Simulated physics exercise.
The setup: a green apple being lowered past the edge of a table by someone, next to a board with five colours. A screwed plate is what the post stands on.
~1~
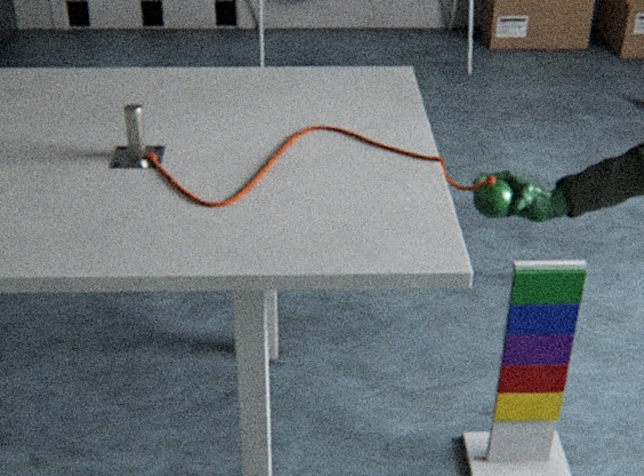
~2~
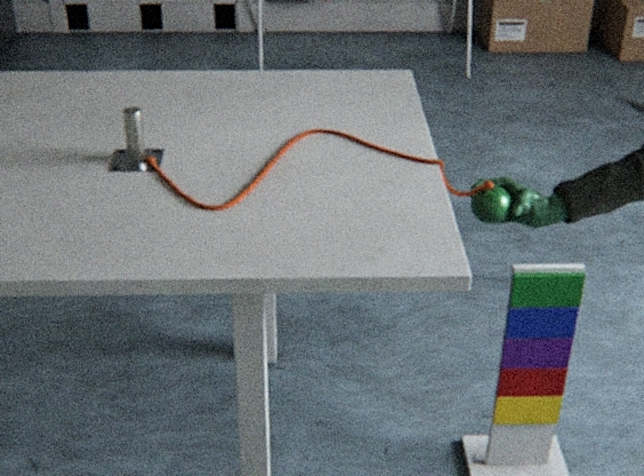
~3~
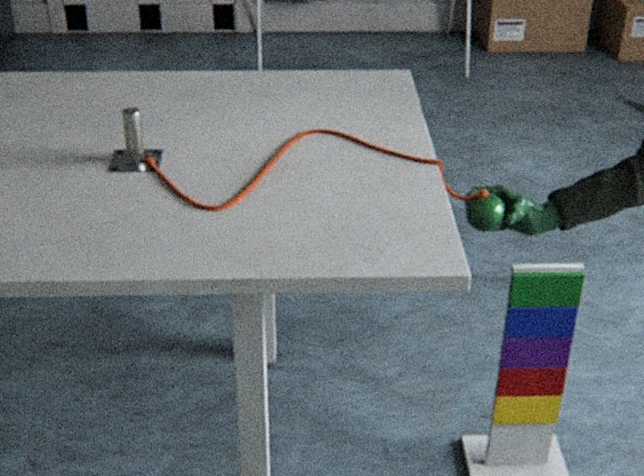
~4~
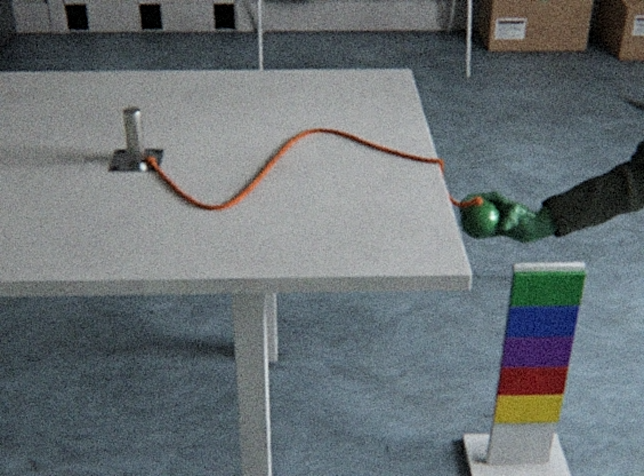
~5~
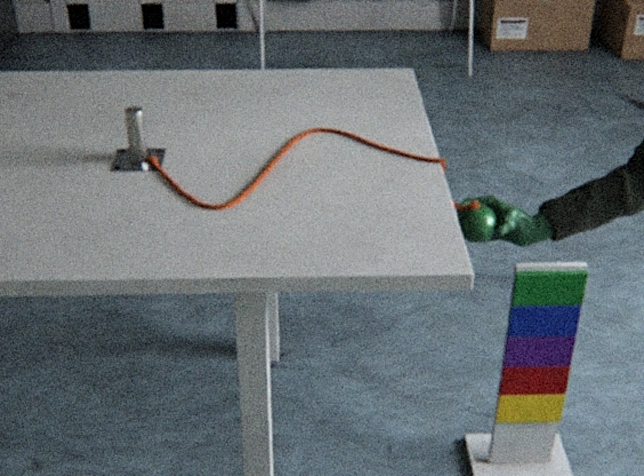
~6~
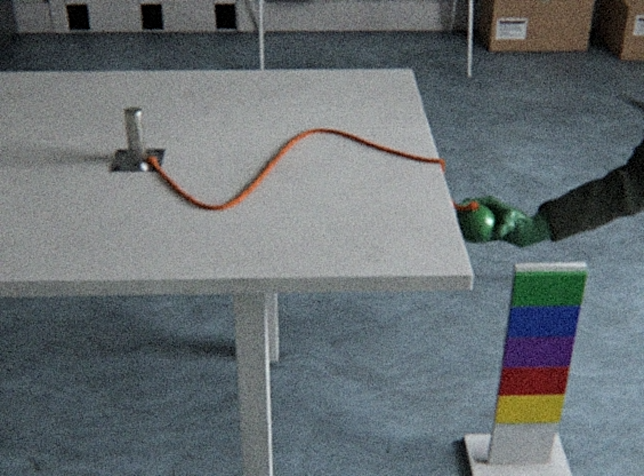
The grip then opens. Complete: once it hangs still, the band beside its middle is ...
... Red.
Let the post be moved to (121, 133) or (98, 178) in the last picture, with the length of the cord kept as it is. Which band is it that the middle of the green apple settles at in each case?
Try one - purple; try two - purple.
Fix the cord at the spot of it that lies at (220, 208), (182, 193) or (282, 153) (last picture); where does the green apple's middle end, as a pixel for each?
It comes to rest around (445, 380), (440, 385) and (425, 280) respectively.
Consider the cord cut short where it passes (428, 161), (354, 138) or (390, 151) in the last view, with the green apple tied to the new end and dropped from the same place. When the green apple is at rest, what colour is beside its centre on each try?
Lab note - try 1: Blue; try 2: Above them all; try 3: Green.
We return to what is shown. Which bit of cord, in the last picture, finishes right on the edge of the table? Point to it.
At (298, 138).
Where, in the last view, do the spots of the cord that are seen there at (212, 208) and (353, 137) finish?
The first settles around (272, 166), the second around (439, 240).
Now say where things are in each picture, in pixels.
In the first frame, green apple (493, 199); green (549, 289); blue (544, 320); purple (538, 351); red (534, 380); yellow (529, 408).
In the second frame, green apple (491, 205); cord through (170, 182) (236, 201) (278, 157) (335, 133) (412, 158).
In the third frame, green apple (486, 213).
In the fourth frame, green apple (480, 220); cord through (170, 182) (236, 200) (278, 157) (335, 132) (412, 157).
In the fifth frame, green apple (477, 224).
In the sixth frame, green apple (476, 225); cord through (171, 182) (237, 201) (279, 157) (337, 132) (413, 157).
Soon after, apple near (391, 388); level with red.
After that, apple near (448, 379); level with red.
In the end, apple near (424, 391); level with red. At red.
